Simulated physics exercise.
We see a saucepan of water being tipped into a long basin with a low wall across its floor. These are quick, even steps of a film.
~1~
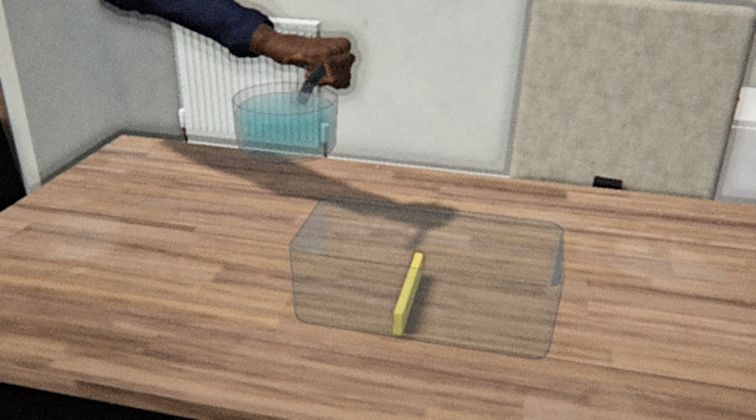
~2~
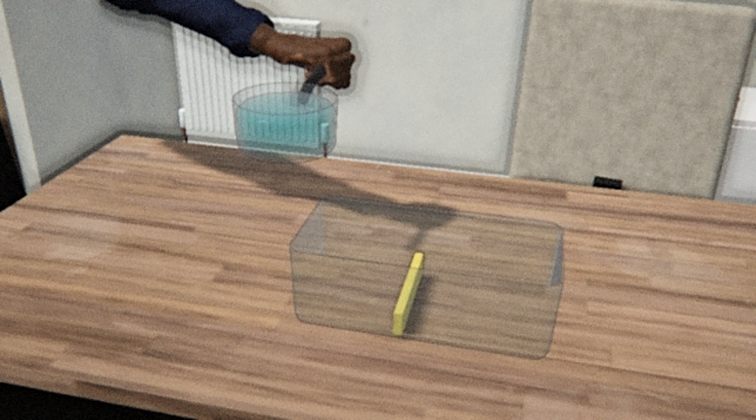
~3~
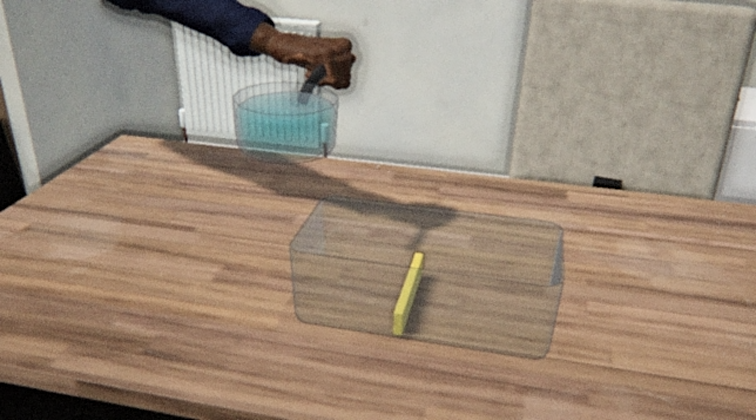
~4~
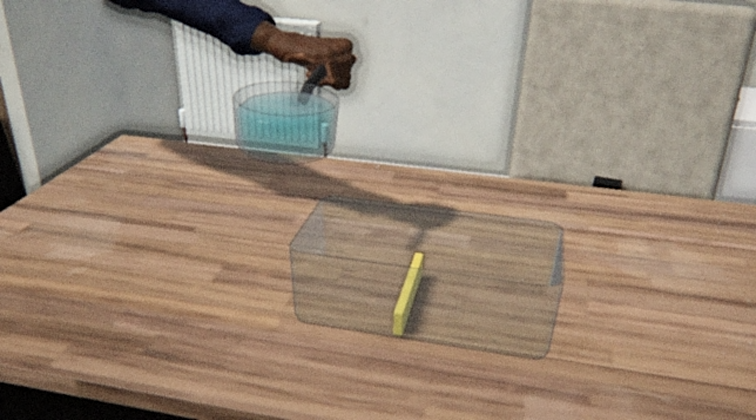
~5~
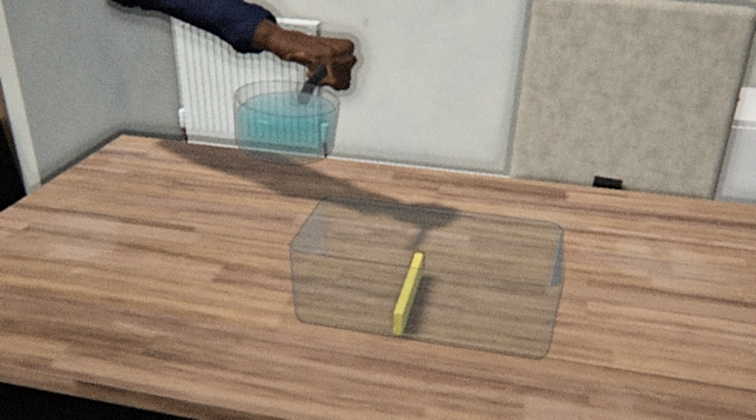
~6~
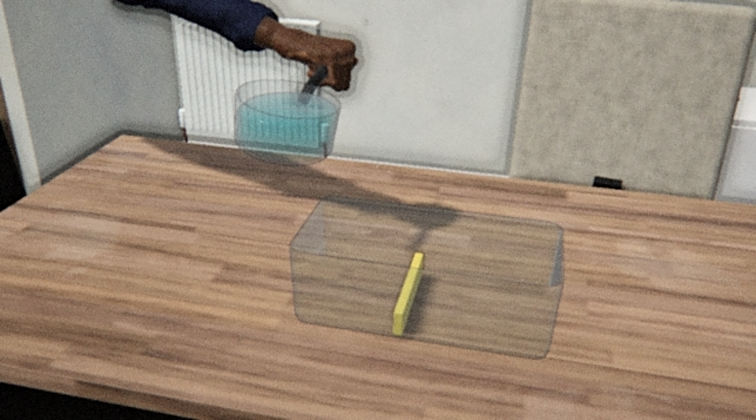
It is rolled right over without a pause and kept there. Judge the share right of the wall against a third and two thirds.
The share right of the wall is less than a third.
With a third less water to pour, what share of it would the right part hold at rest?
Close to 5 per cent.
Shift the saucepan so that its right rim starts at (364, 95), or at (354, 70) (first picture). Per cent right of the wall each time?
Roughly 60 per cent, and 55 per cent.
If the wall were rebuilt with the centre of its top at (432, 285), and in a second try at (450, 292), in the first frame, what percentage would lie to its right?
Near 5 % and 10 %.
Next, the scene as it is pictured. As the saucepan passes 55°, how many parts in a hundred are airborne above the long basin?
Near 25 %.
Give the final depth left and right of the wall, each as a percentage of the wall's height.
Some 80 per cent left and 0 right.
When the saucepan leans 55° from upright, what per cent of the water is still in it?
Close to 60 per cent.
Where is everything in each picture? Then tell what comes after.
It leans 0°; its right rim is at (335, 104); the water meets the walls at (241, 101) and (334, 110); the long basin's rim runs from (307, 222) to (563, 255); the wall's top is at (410, 282), in the first frame.
It leans 0°; its right rim is at (335, 104); the water meets the walls at (242, 101) and (334, 110), in the second frame.
It leans 1°; its right rim is at (335, 105); the water meets the walls at (241, 101) and (335, 111), in the third frame.
It leans 3°; its right rim is at (336, 107); the water meets the walls at (242, 101) and (335, 111), in the fourth frame.
It leans 6°; its right rim is at (337, 109); the water meets the walls at (242, 101) and (336, 111), in the fifth frame.
It leans 9°; its right rim is at (338, 112); the water meets the walls at (243, 101) and (337, 111), in the sixth frame.
A moment on, the saucepan is tipped part way and 62 per cent is still to pour, 11 is left of the wall and 0 right of it.
Next, the saucepan is tipped on its side and 14 per cent is still to pour, 70 is left of the wall and 5 right of it.
Then the saucepan is tipped on its side and 2 per cent is still to pour, 88 is left of the wall and 8 right of it.
Later the saucepan is tipped on its side and 0 per cent is still to pour, 91 is left of the wall and 8 right of it.
At rest 91 per cent lies left of the wall, 8 right of it and 1 outside.
